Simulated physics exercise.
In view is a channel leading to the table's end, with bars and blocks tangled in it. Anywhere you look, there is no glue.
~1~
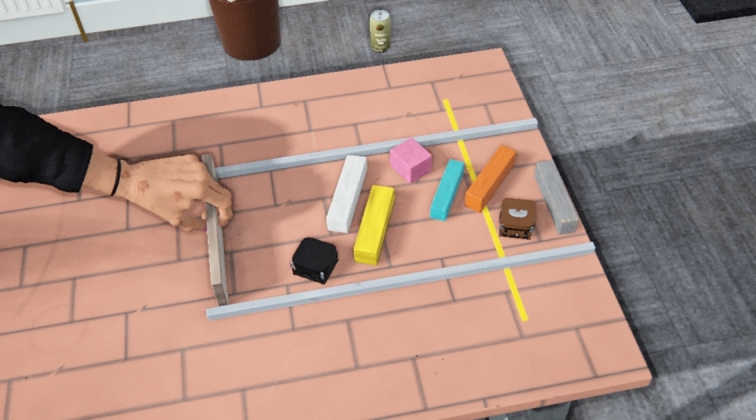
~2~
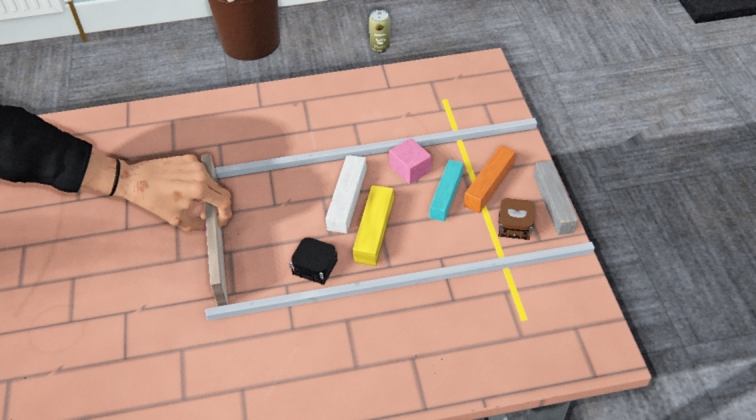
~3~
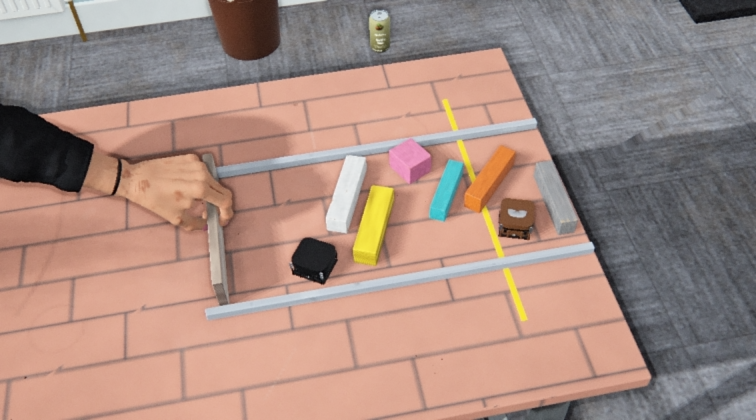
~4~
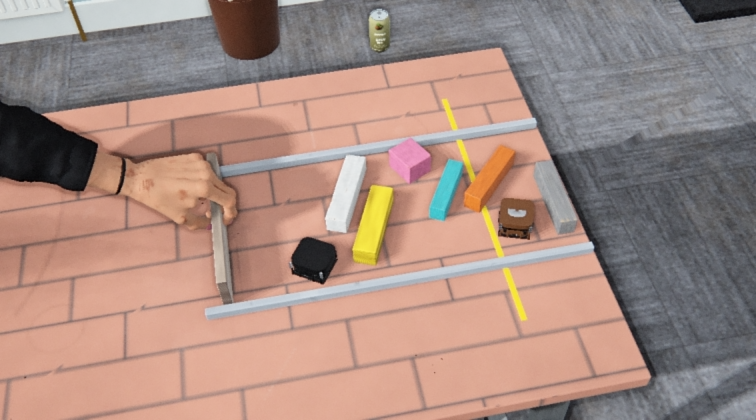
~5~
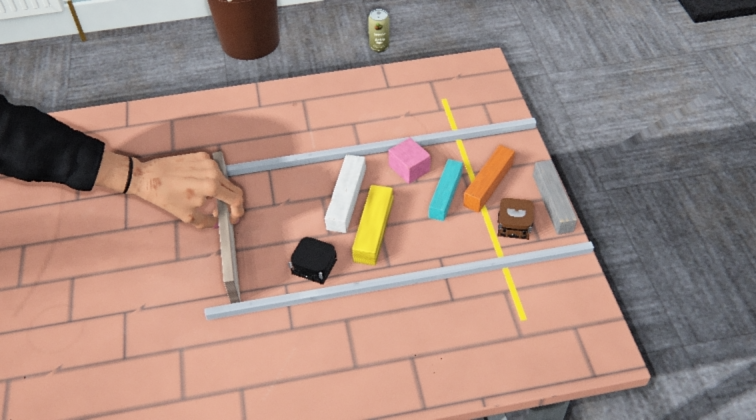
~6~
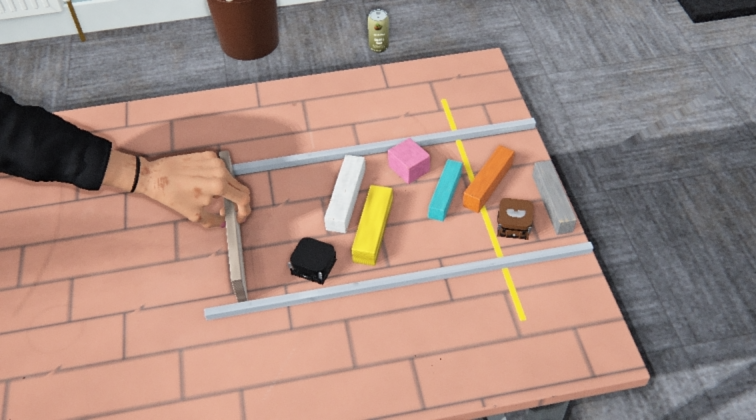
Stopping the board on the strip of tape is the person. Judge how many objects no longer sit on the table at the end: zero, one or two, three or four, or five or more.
You'd see one or two pieces leave the end and fall.
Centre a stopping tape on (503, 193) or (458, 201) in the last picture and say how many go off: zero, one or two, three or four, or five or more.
First tape: 3 or 4; second tape: None.
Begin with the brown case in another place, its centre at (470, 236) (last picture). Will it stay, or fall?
It simply keeps its place on top.
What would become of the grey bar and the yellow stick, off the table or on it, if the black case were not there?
The grey bar goes over; the yellow stick stays on.
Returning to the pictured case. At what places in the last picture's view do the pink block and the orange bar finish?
Approximately (499, 150) for one, approximately (551, 169) for the other.
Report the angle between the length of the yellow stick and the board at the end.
The angle is some 15°.
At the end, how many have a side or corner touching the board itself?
Count: 2.
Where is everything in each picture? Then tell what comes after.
The first frame shows grey bar (556, 197); brown case (517, 219); orange bar (491, 178); board (215, 228); tape (481, 197).
The second frame shows brown case (516, 219); yellow stick (374, 225).
The third frame shows orange bar (490, 179); turquoise bar (447, 190).
The fourth frame shows grey bar (555, 197); white bar (347, 193).
The fifth frame shows brown case (515, 219); black case (314, 260).
The sixth frame shows grey bar (554, 197); brown case (515, 219); orange bar (489, 178); board (233, 224); tape (479, 197).
Early on, none off yet; grey bar at rest near (554, 197); brown case at rest near (515, 219); orange bar at rest near (489, 178).
A while later, none off yet; grey bar at rest near (554, 197); brown case at rest near (515, 219); orange bar moving near (499, 178).
Finally, the number that fall off is one or two; lost, grey bar.
